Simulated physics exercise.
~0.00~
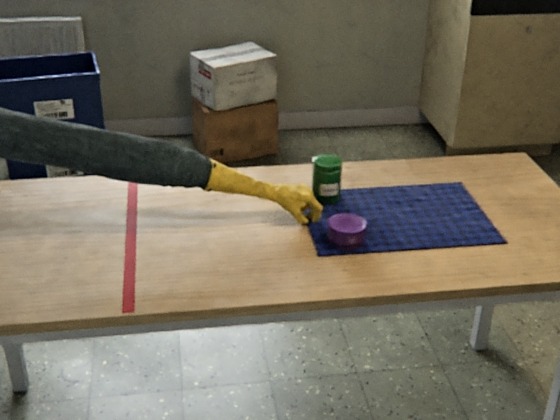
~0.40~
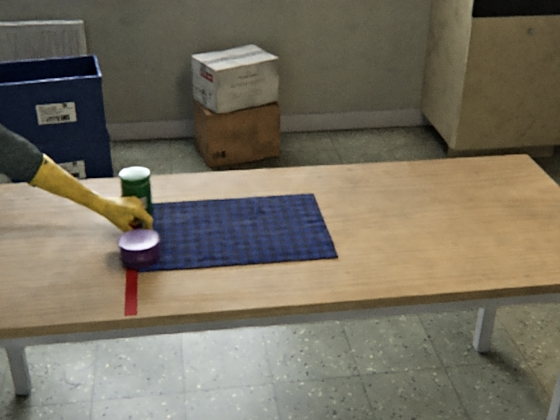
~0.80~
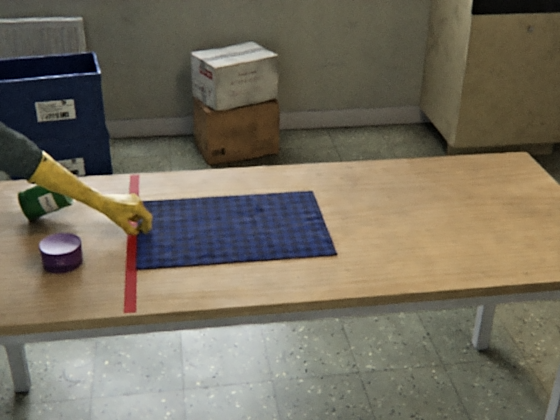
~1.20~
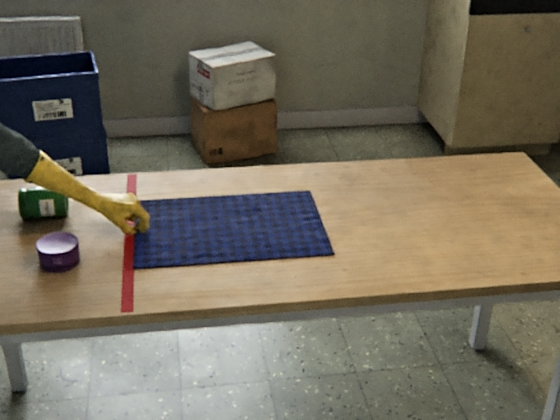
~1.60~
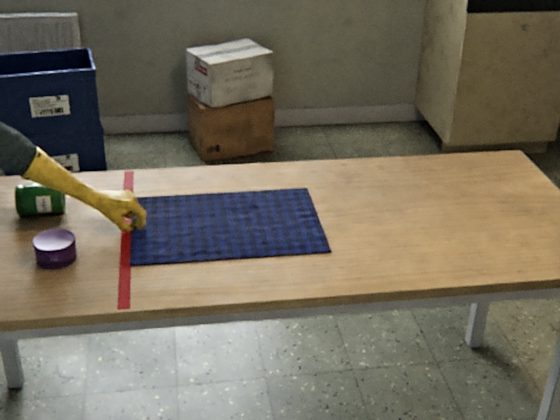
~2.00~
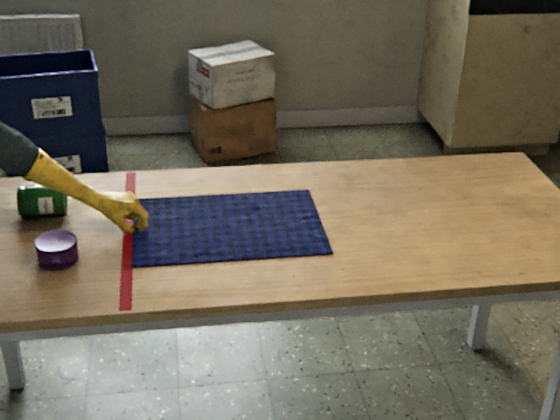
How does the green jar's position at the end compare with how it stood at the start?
The green jar stood upright on the blue cloth at the start, but at the end it was lying on its side on the table, left of the red tape.
